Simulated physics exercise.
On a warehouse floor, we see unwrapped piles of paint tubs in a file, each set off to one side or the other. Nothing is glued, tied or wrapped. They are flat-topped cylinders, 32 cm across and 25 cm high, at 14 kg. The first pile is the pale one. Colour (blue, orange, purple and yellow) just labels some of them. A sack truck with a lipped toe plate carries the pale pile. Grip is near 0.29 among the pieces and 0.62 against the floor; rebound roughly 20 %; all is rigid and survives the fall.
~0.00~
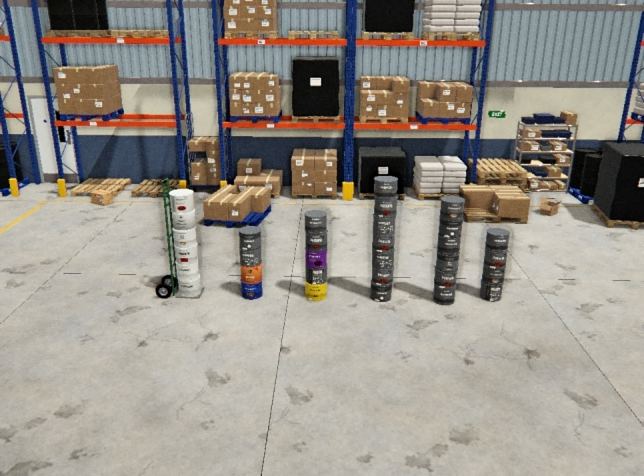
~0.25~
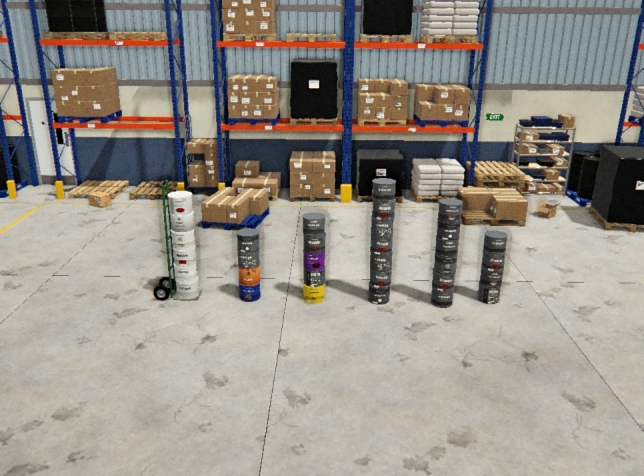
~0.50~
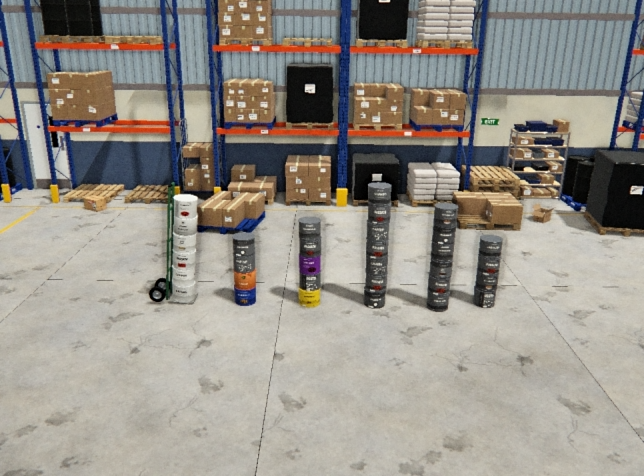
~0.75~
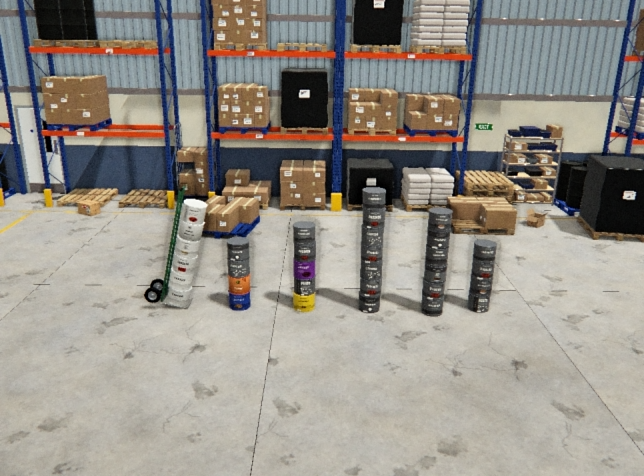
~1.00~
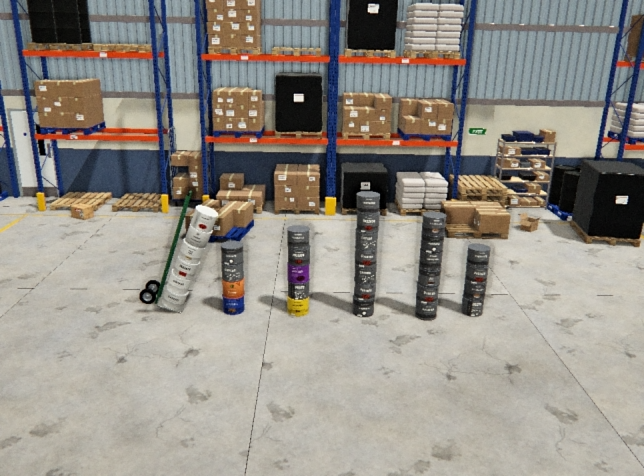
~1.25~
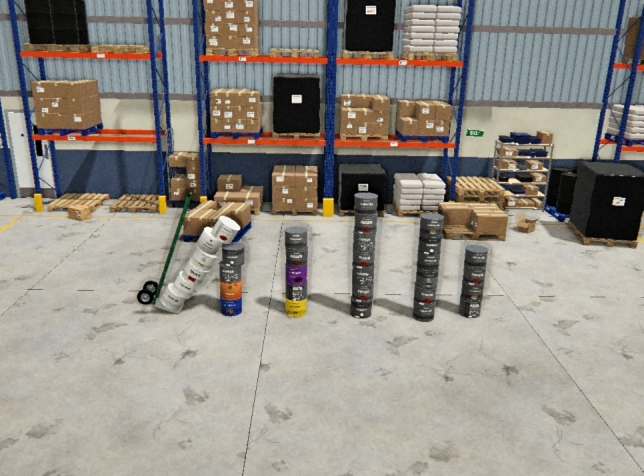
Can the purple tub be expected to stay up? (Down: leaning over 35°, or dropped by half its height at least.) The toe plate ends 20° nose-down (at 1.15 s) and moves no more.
That tub comes down.
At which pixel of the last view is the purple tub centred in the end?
Around (341, 305).
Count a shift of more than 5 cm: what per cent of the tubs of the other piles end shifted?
It is 75 per cent.
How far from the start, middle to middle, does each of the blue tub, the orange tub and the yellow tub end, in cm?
Moved: Blue 0, orange 60, yellow 0.
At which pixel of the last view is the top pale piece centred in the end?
At about (287, 278).
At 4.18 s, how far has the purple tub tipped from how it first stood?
Roughly 90°.
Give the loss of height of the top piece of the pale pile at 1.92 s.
About 50 cm.
By 1.92 s, 6 of the pale pile down; 3 of the 26 other tubs down; purple tub tilted 6°; orange tub tilted 56°, 12 cm lower.
By 3.06 s, 6 of the pale pile down; 7 of the 26 other tubs down; purple tub on its side; orange tub on its side.
By 4.18 s, 6 of the pale pile down; 19 of the 26 other tubs down; purple tub on its side; orange tub on its side.
When it is over (4.7 s), 6 of the pale pile down; 19 of the 26 other tubs down; purple tub on its side; orange tub on its side; yellow tub moved 24 mm. In pixels of the last frame, middles, purple tub near (341, 305), orange tub near (258, 312).
